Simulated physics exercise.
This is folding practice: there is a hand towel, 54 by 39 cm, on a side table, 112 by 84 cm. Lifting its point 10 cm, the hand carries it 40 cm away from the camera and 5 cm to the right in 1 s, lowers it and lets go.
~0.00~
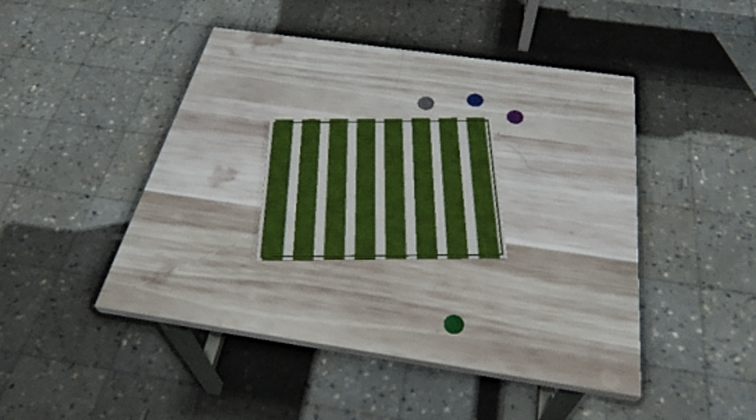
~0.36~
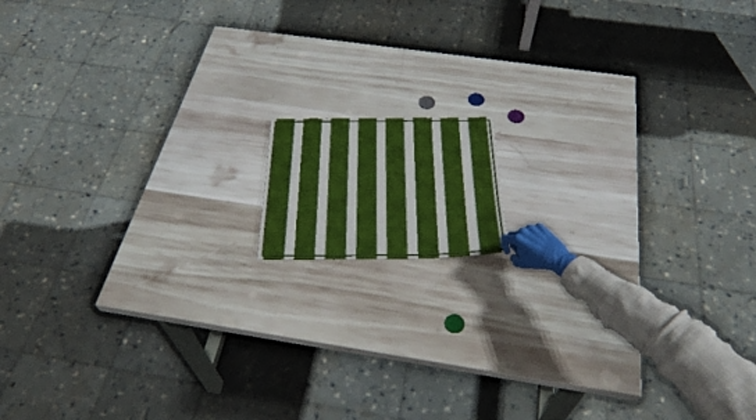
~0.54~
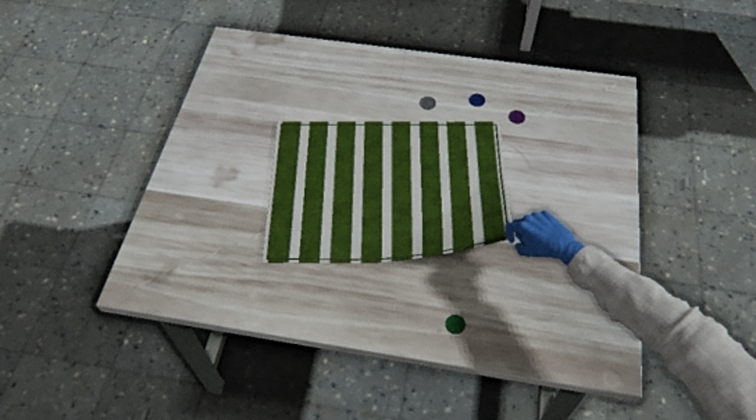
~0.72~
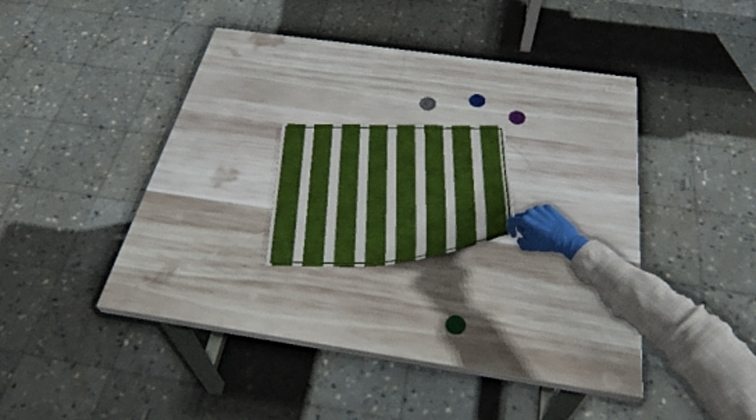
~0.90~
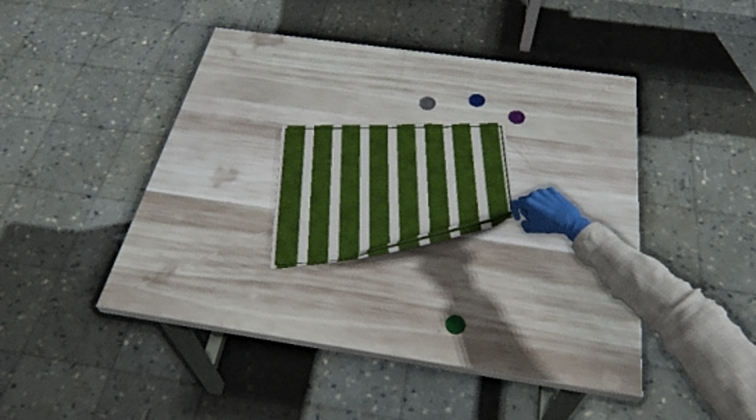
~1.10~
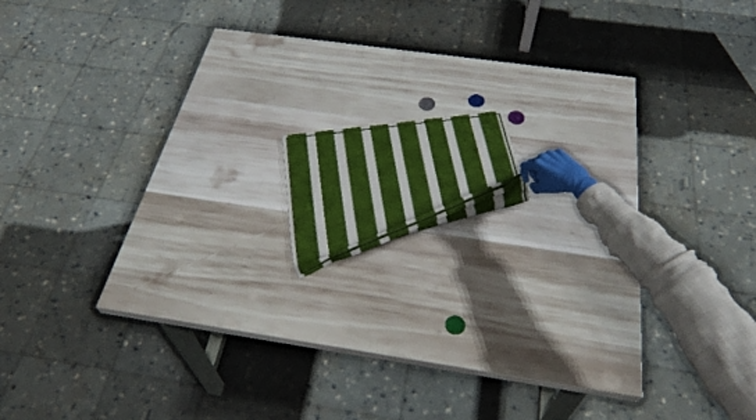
Blue-gloved hand lifting the near right corner of a green-and-white striped towel and drawing it away from the camera across a table.
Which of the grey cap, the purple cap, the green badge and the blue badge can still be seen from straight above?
In order: The grey cap vanishes under it; the purple cap ends under the cloth; the green badge still shows; the blue badge vanishes under it.
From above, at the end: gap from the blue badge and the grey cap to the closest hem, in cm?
I'd put the first at about 10 cm and the second at about 4 cm.
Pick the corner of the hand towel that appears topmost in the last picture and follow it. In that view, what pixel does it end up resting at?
Around pixel (470, 57).
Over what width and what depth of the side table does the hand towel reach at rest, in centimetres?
About 56 cm wide, 64 cm deep.
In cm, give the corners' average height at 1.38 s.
Avg corner height at that moment: Approx. 3 cm.
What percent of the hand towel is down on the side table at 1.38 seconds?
75 per cent.
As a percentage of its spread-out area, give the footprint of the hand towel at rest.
Footprint at rest: Approx. 85 % of flat area.
By 1.4 s, 75 % of it is down, spanning 59 by 59 cm, above blue badge, purple cap.
By 1.7 s, 75 % of it is down, spanning 55 by 62 cm, above blue badge, grey cap, purple cap.
By 1.9 s, 80 % of it is down, spanning 56 by 63 cm, above blue badge, grey cap, purple cap.
By 2.2 s, 80 % of it is down, spanning 55 by 63 cm, above blue badge, grey cap, purple cap.
By 3.2 s, 80 % of it is down, spanning 56 by 63 cm, above blue badge, grey cap, purple cap.
